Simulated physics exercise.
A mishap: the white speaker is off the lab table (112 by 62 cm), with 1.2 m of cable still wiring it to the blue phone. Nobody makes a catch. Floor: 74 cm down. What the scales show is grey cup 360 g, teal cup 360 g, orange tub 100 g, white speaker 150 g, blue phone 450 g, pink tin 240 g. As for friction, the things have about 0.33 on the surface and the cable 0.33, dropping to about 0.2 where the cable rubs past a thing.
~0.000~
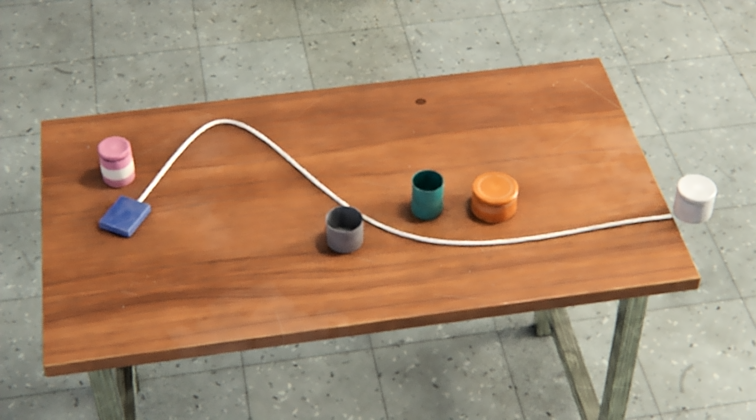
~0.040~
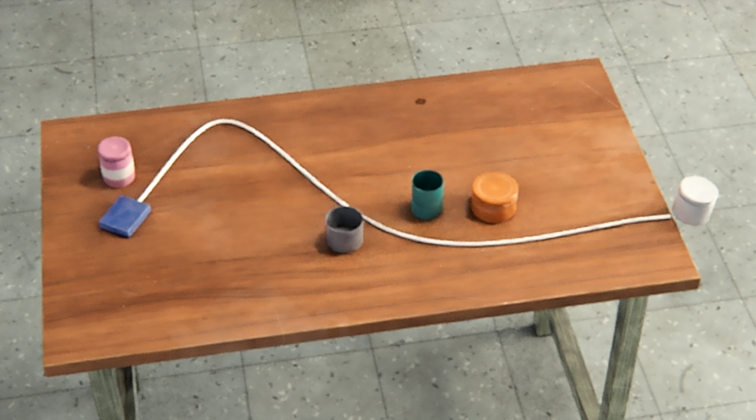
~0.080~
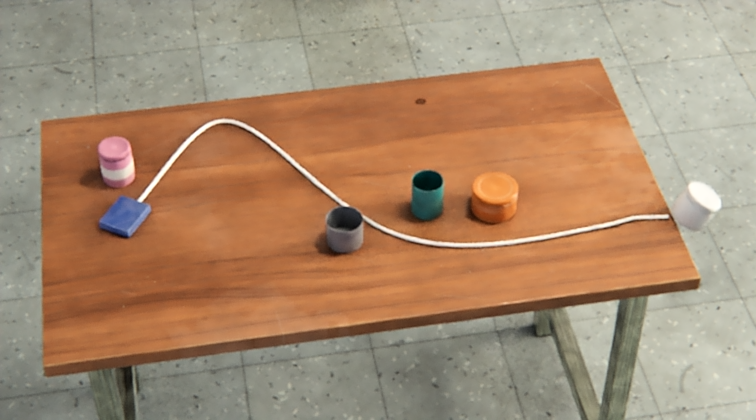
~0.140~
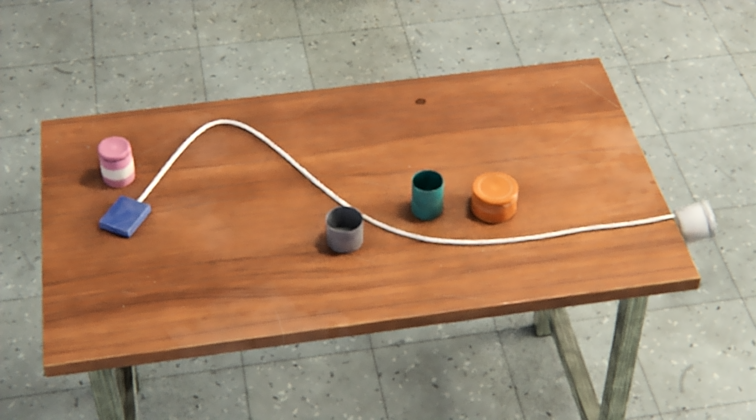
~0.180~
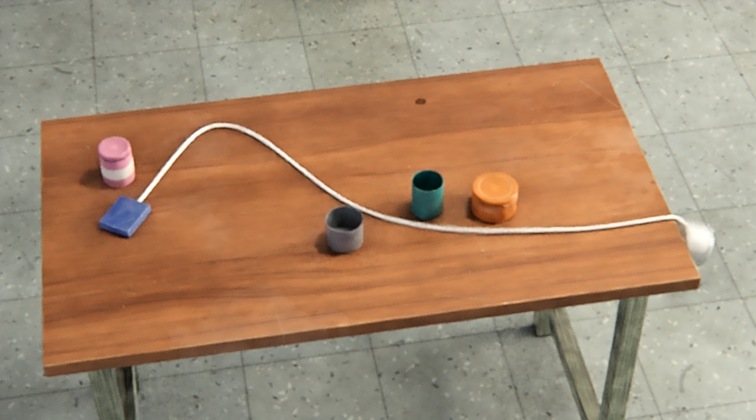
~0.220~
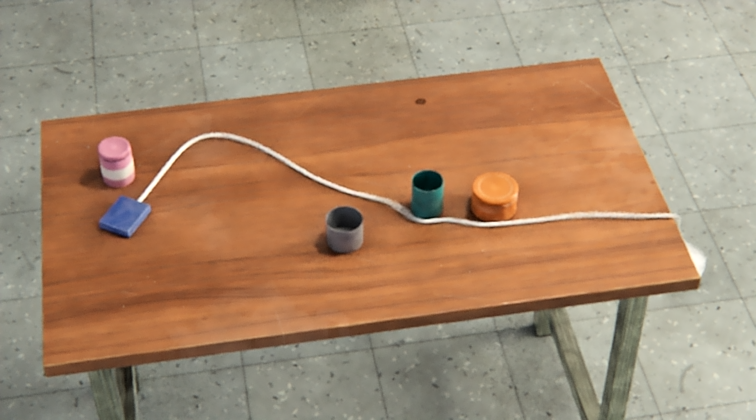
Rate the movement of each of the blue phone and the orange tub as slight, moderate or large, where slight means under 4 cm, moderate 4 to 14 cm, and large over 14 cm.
Ratings - blue phone: Moderate; orange tub: Slight.
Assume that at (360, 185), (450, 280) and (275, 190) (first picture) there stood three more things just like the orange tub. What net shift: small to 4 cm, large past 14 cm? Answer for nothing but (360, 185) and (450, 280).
Slight, then slight.
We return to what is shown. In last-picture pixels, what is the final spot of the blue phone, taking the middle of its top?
It comes to rest close to (161, 218).
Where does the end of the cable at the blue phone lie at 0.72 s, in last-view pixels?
Look around (173, 222) and you'll see it.
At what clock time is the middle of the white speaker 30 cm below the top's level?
Answer: 0.34 s on the clock.
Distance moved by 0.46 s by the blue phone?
Approx. shift - blue phone 4 cm.
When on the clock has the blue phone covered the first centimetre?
Answer: Blue phone, 0.40 s.
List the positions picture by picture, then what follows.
Blue phone (125, 213); orange tub (495, 187); cable runs through (612, 225) (472, 244) (268, 142) (172, 160), in the first frame.
White speaker (698, 189); cable runs through (610, 225) (172, 160), in the second frame.
White speaker (698, 195); cable runs through (609, 225) (172, 160), in the third frame.
White speaker (695, 225); cable runs through (614, 226) (172, 160), in the fourth frame.
White speaker (689, 243); cable runs through (633, 223) (172, 160), in the fifth frame.
Blue phone (125, 213); orange tub (495, 187); cable runs through (657, 216) (392, 204) (282, 159) (172, 160), in the sixth frame.
After 0.5 s, the cable's tail end at (166, 218); blue phone 3 cm off its start, white speaker over the edge.
After 0.7 s, the cable's tail end at (173, 222); blue phone 5 cm off its start, white speaker over the edge.
After 1.0 s, the cable's tail end at (185, 222); blue phone 7 cm off its start at (161, 218), white speaker over the edge.
After 1.2 s, the cable's tail end at (185, 222); blue phone 7 cm off its start, white speaker over the edge.
After 2.4 s, the cable's tail end at (185, 222); blue phone 7 cm off its start at (161, 218), orange tub 1 cm off its start at (495, 184), white speaker over the edge.
